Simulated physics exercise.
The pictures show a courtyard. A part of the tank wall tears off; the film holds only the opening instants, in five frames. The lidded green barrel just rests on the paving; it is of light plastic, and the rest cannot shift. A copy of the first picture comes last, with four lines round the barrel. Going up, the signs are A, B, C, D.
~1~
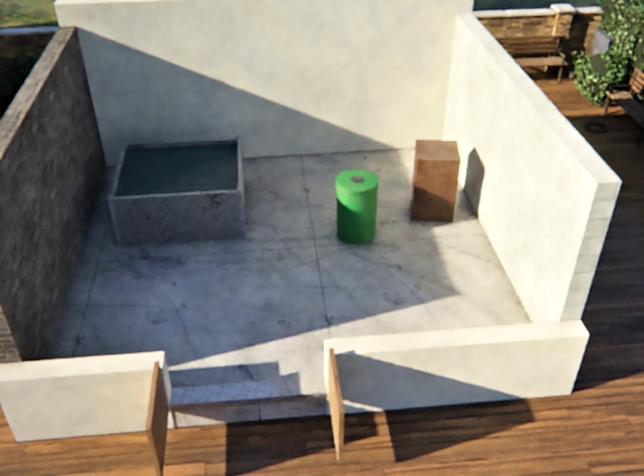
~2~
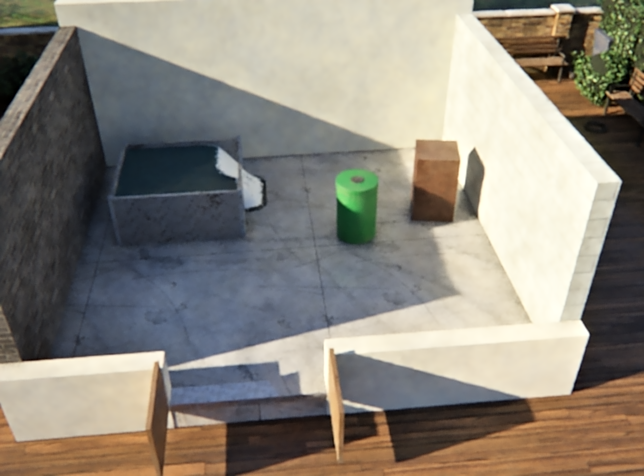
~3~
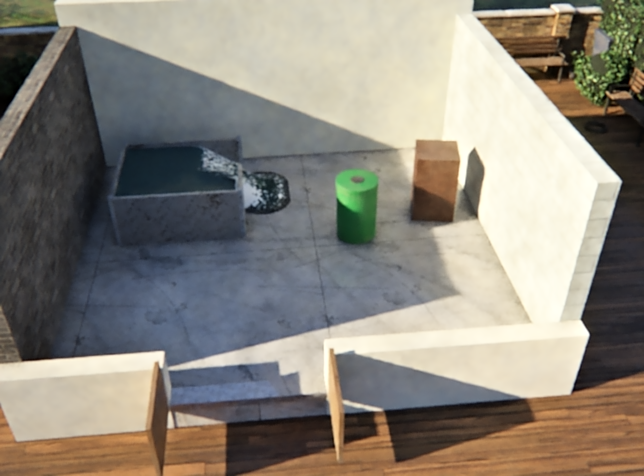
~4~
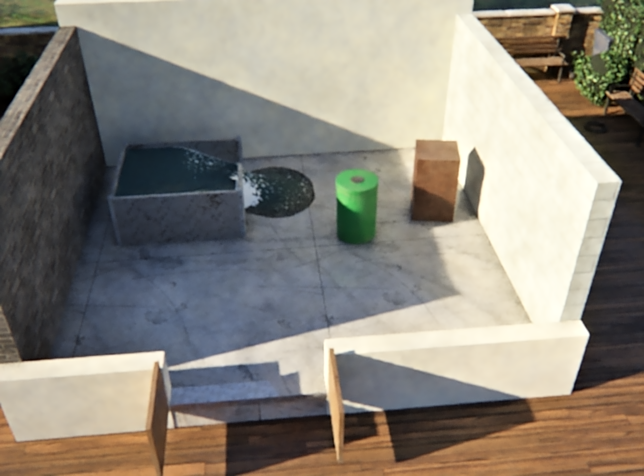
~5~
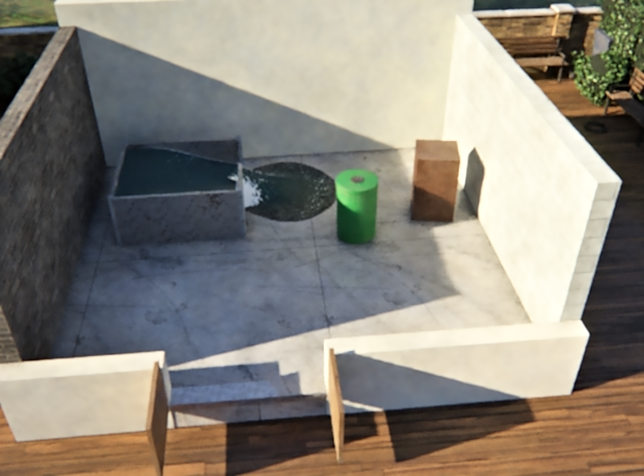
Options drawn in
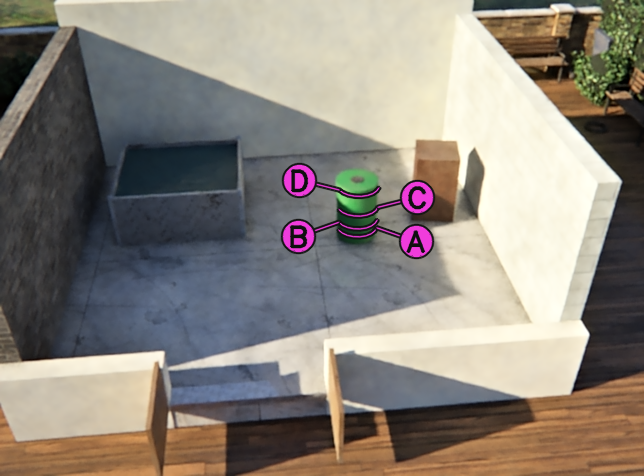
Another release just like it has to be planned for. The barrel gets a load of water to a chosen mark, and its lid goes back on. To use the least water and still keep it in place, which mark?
Go for A.
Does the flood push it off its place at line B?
No, not at all.
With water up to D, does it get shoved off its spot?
No.
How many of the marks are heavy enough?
All four.
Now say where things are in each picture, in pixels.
The first picture shows lid of the green barrel at (358, 180); tank full, its middle at (180, 171); open gate at (246, 349).
In the second picture, 1 % of the ground wet, in view closest to the barrel at (255, 206).
In the third picture, 3 % of the ground wet, in view closest to the barrel at (284, 200).
In the fourth picture, 5 % of the ground wet, in view closest to the barrel at (306, 203).
The fifth picture shows lid of the green barrel at (358, 180); 8 % of the ground wet, in view closest to the barrel at (312, 212).
On the marked copy, A at (359, 236); B at (360, 228); C at (360, 216); D at (361, 196); from the bottom up A, B, C, D.
With A, it does not move.
With B, it does not move.
With C, it does not move.
With D, it does not move.
